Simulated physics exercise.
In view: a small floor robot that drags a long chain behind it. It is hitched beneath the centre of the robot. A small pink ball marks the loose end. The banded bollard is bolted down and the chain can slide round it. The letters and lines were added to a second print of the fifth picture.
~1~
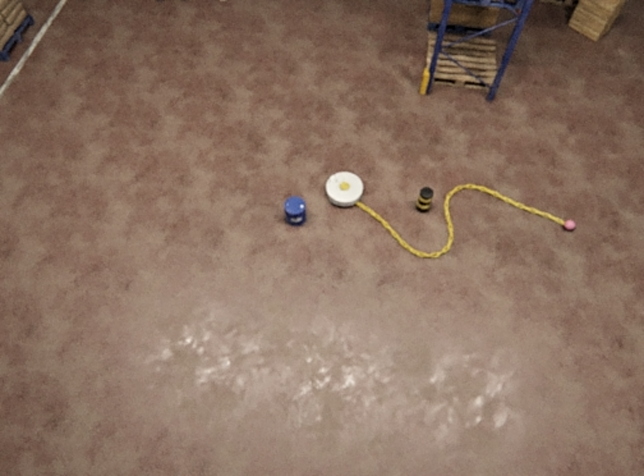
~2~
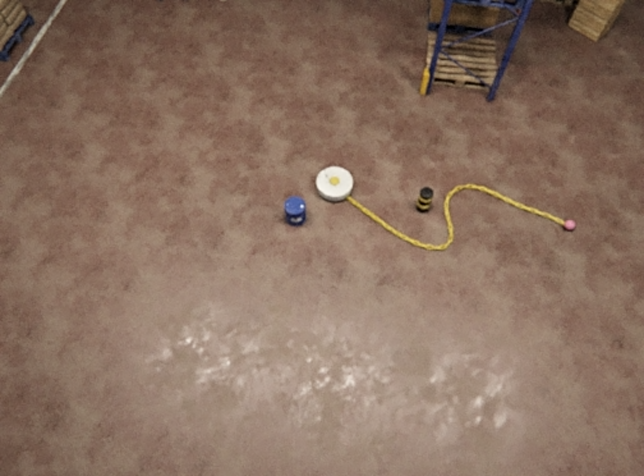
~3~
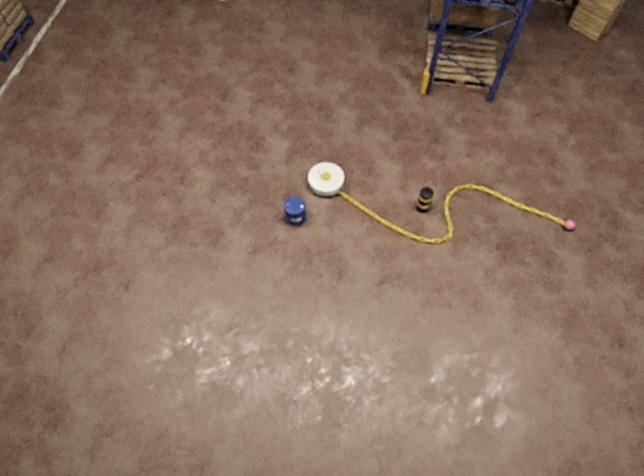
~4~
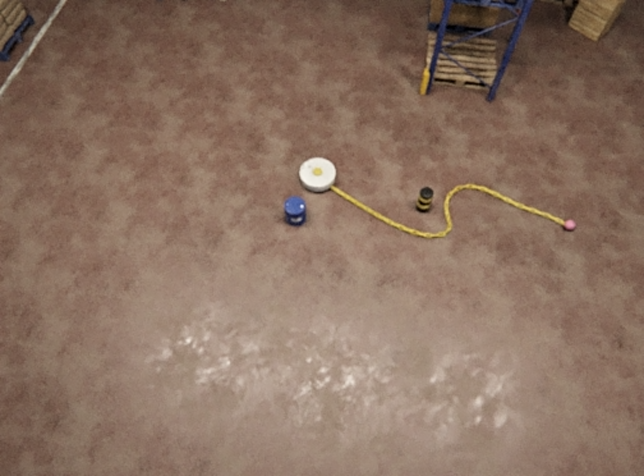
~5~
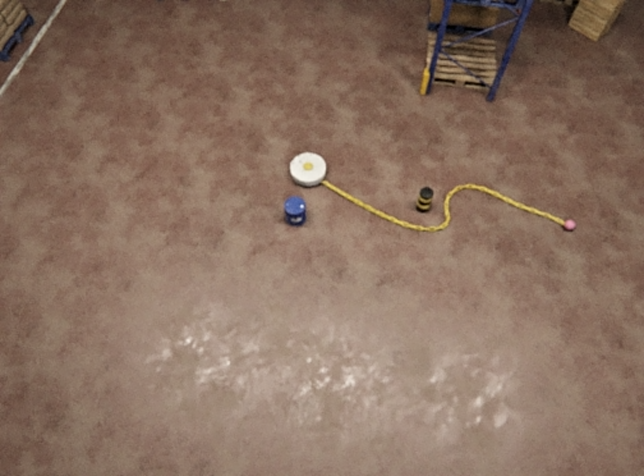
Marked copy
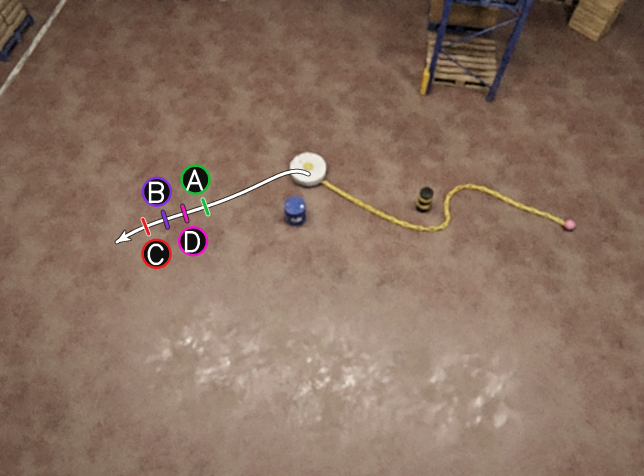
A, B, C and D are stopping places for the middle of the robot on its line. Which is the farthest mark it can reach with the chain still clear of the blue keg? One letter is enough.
Up to mark A.
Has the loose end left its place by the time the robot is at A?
Yes.
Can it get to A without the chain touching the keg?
Yes.
On the marked copy, A at (205, 207); B at (165, 220); C at (146, 227); D at (185, 213); the route from (308, 174) via (217, 203) to (117, 242).
Following A. Soon after the start, robot (271, 175), middle of the chain (427, 214), free end (570, 225).
Later, robot (237, 191), middle of the chain (398, 210), free end (558, 219).
In the end, robot (204, 203), middle of the chain (368, 210), free end (528, 213); only the bollard has been touched, if anything.
As for the rest, B brings the chain against the keg; C brings the chain against the keg; D brings the chain against the keg.
